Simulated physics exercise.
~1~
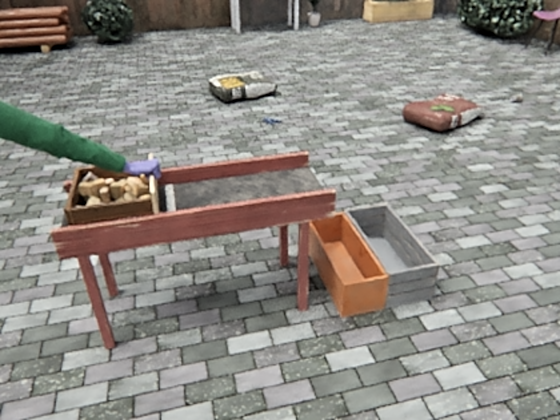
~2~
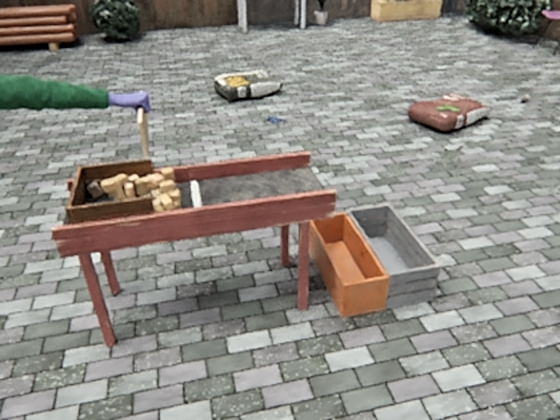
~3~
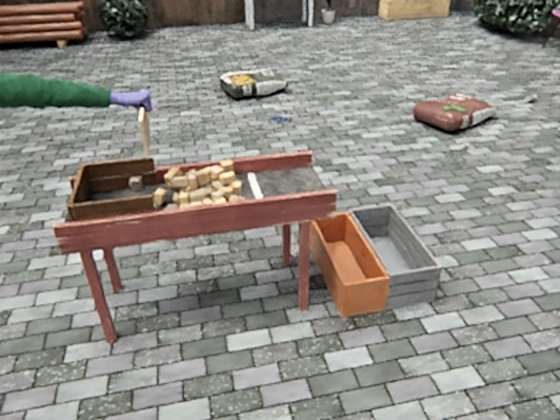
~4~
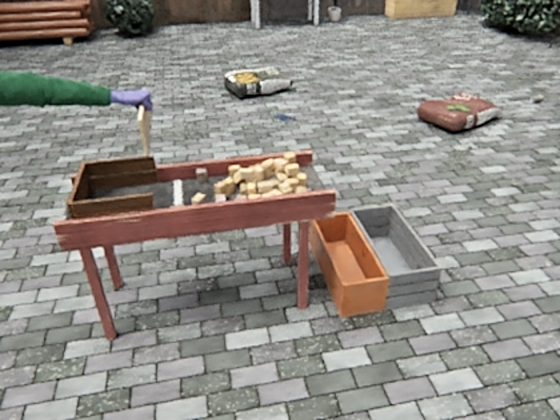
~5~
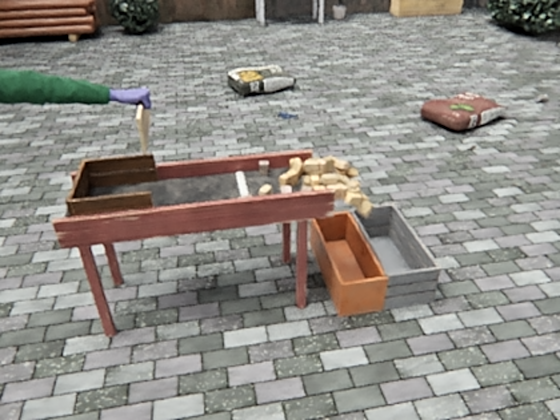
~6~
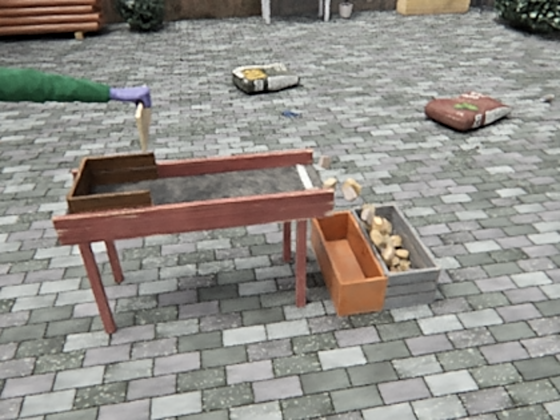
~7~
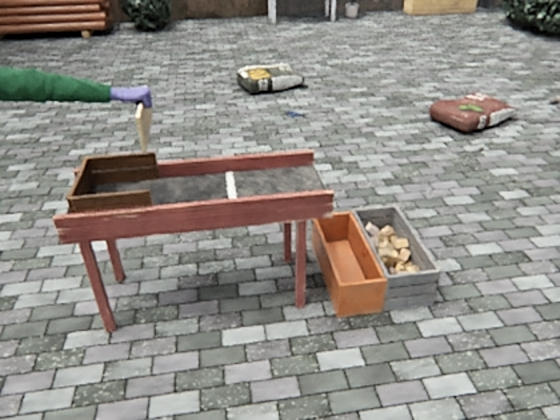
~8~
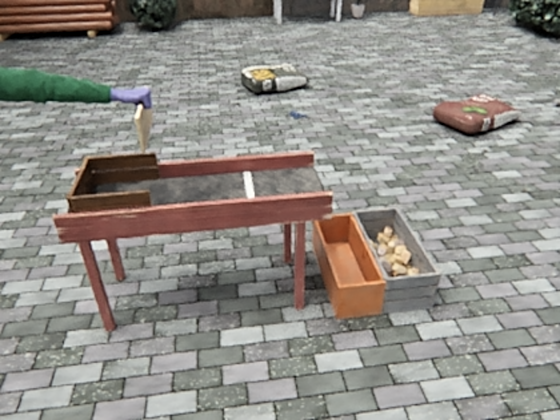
The footage shows a green arm with a purple hand lifting a gate from a wooden pen, after which a belt carries loose wooden blocks right along a red-sided table and off its end, past an orange bin, until they lie piled in the grey tote beyond.
